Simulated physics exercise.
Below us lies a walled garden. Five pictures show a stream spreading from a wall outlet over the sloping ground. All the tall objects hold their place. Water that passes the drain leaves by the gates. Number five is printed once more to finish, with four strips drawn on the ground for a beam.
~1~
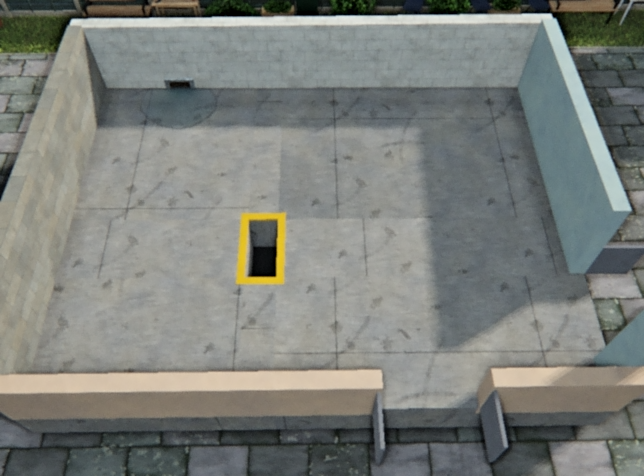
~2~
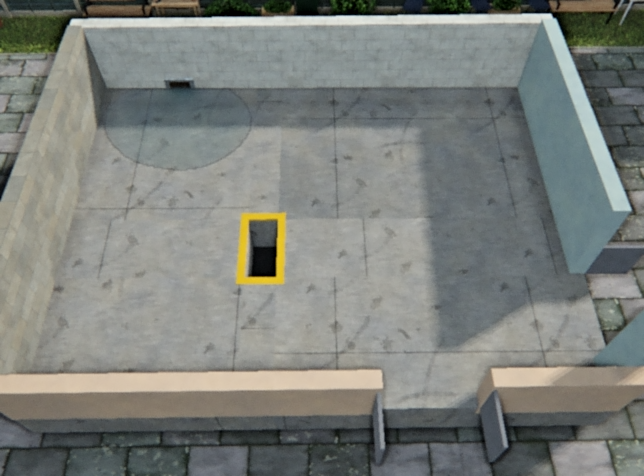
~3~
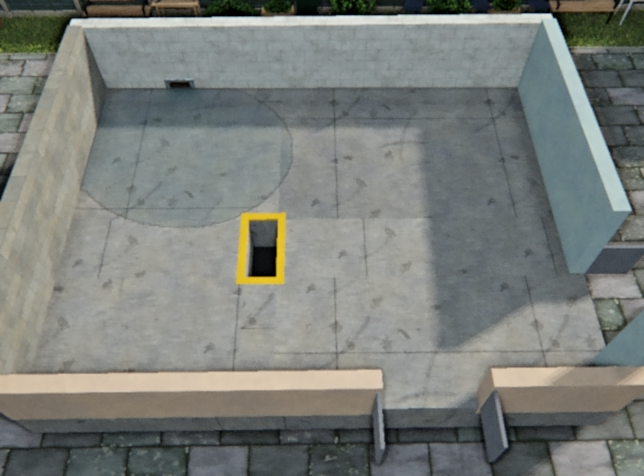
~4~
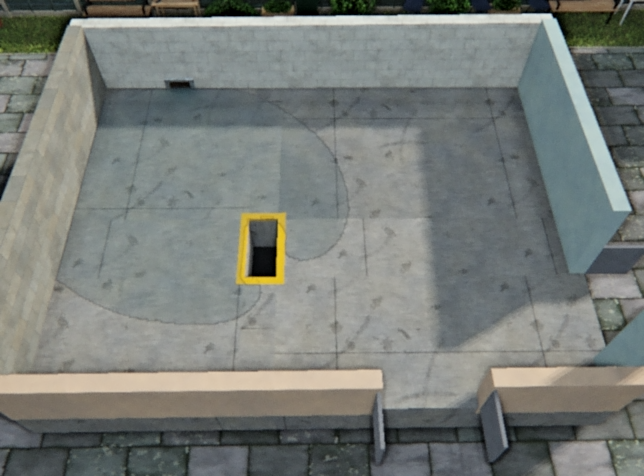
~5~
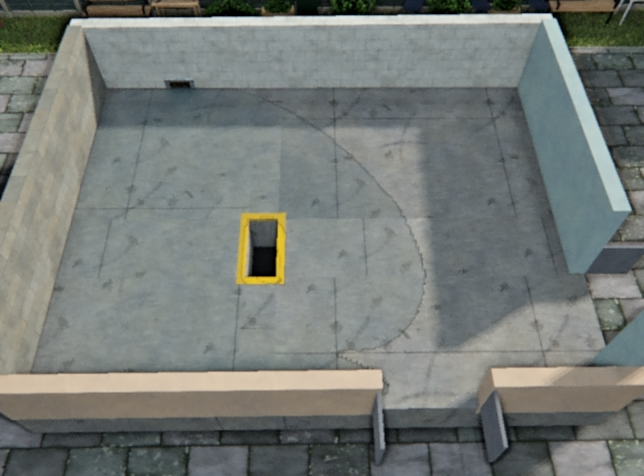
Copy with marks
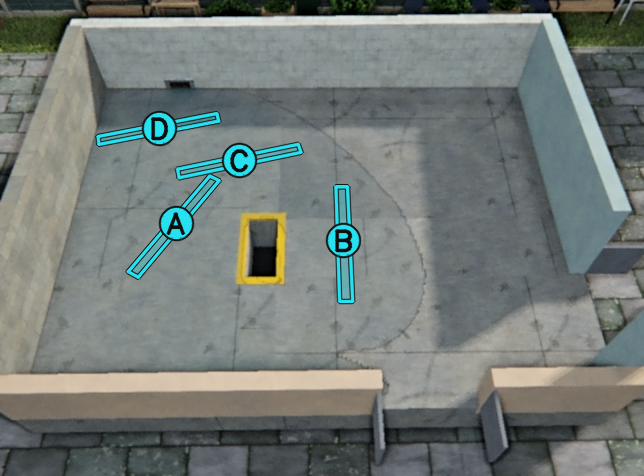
In the video, a thin sheet of water spreads from a small outfall at the back left of a walled paved yard, widening across the floor, surrounding a yellow-framed drain and flowing into it, and covering about half the ground.
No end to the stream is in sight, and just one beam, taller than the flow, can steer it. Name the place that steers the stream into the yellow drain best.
Choose B.
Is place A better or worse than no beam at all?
Place A is worse.
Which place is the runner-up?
A.
On the marked copy, A from (133, 274) to (214, 178); B from (346, 301) to (341, 186); C from (178, 173) to (299, 148); D from (98, 140) to (217, 117).
With A, about 16 % of the stream runs into the yellow drain, about 83 % out by the gates.
With B, about 24 % of the stream runs into the yellow drain, about 75 % out by the gates.
With C, about 3 % of the stream runs into the yellow drain, about 97 % out by the gates.
With D, about 4 % of the stream runs into the yellow drain, about 96 % out by the gates.
